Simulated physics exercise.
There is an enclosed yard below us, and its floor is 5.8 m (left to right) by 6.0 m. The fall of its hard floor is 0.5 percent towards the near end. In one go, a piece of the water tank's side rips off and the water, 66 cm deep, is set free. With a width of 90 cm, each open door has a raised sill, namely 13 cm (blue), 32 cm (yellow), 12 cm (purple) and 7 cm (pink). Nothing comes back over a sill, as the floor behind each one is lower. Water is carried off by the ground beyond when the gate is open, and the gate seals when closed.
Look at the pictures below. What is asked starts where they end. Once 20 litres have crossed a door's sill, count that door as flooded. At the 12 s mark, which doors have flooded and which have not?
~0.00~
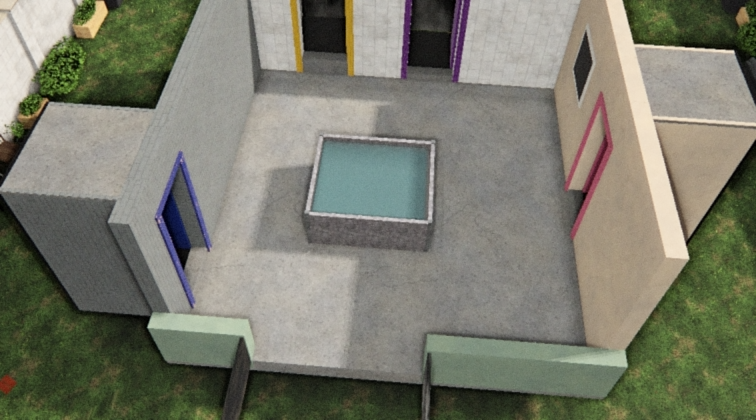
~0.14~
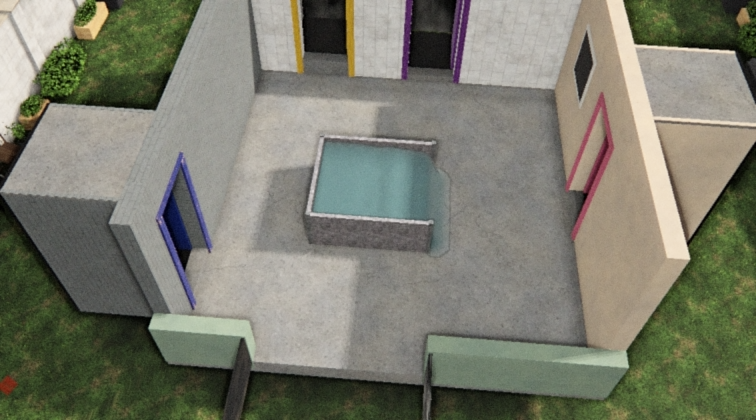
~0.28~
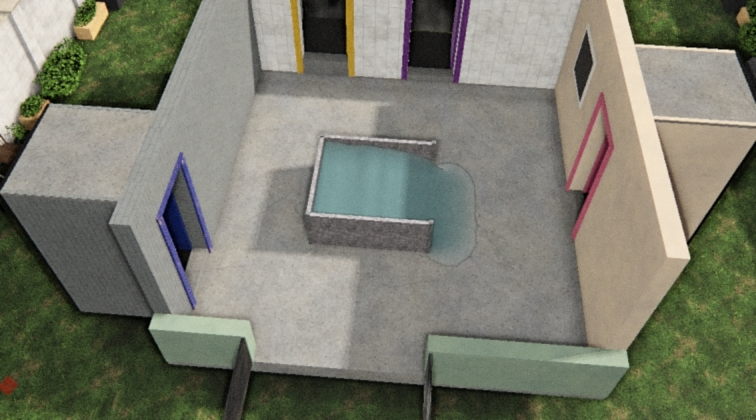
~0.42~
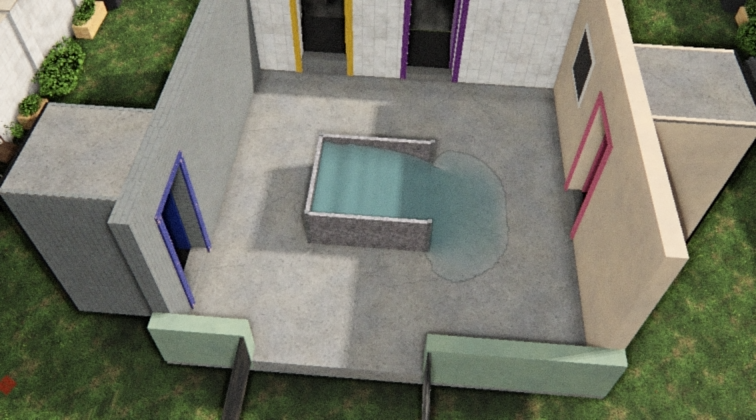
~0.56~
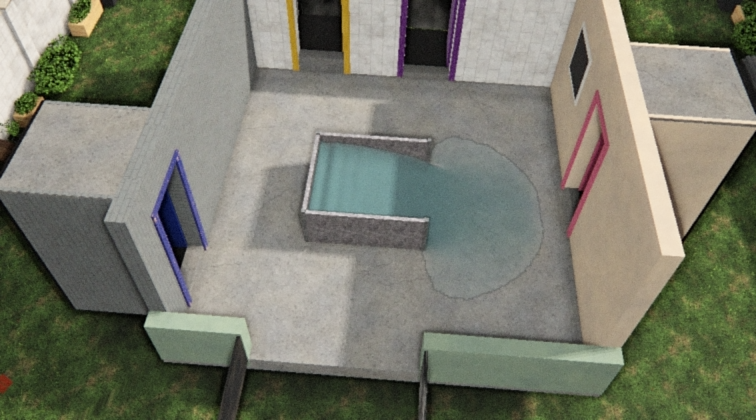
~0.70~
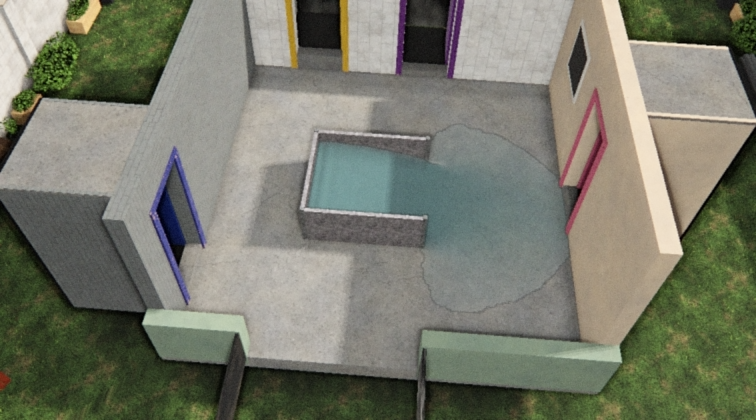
The blue door has not; the yellow door has not; the purple door has not; the pink door has flooded.
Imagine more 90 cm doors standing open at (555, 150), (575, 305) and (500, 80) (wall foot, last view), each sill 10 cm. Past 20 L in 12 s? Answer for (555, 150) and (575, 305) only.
Order as listed: Surpassed and surpassed.
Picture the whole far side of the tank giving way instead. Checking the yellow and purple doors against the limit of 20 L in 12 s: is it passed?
The yellow door comes out less than that and the purple door more than that.
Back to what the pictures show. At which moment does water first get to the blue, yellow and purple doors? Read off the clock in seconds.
Blue = 4.5 s, yellow = 4.0 s, purple = 2.8 s.
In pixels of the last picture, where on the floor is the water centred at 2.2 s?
Its balance point lies near (473, 214).
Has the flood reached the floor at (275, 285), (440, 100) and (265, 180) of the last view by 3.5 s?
First spot not yet wet, second submerged, third not yet wet.
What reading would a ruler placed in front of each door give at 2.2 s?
Depths: Blue door 0 cm, yellow door 0 cm, purple door 0 cm, pink door 28 cm.
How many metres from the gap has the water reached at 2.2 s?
Around 3.8 metres.
After 1.4 s water covers 30 % of the floor and is deepest (32 cm) near (566, 233); blue door not reached, yellow door not reached, purple door not reached, pink door 23 cm at the sill, 98 L in.
After 2.2 s water covers 30 % of the floor and is deepest (39 cm) near (581, 355); blue door not reached, yellow door not reached, purple door not reached, pink door 28 cm at the sill, 243 L in.
After 3.5 s water covers 50 % of the floor and is deepest (22 cm) near (583, 367); blue door not reached, yellow door not reached, purple door 4 cm at the sill, 0 L in, pink door 16 cm at the sill, 356 L in.
After 7.0 s water covers 95 % of the floor and is deepest (10 cm) near (179, 335); blue door 8 cm at the sill, 0 L in, yellow door 2 cm at the sill, 0 L in, purple door 4 cm at the sill, 0 L in, pink door 6 cm at the sill, 386 L in.
After 12.0 s water covers 95 % of the floor and is deepest (8 cm) near (179, 335); blue door 6 cm at the sill, 0 L in, yellow door 6 cm at the sill, 0 L in, purple door 2 cm at the sill, 0 L in, pink door 3 cm at the sill, 387 L in.
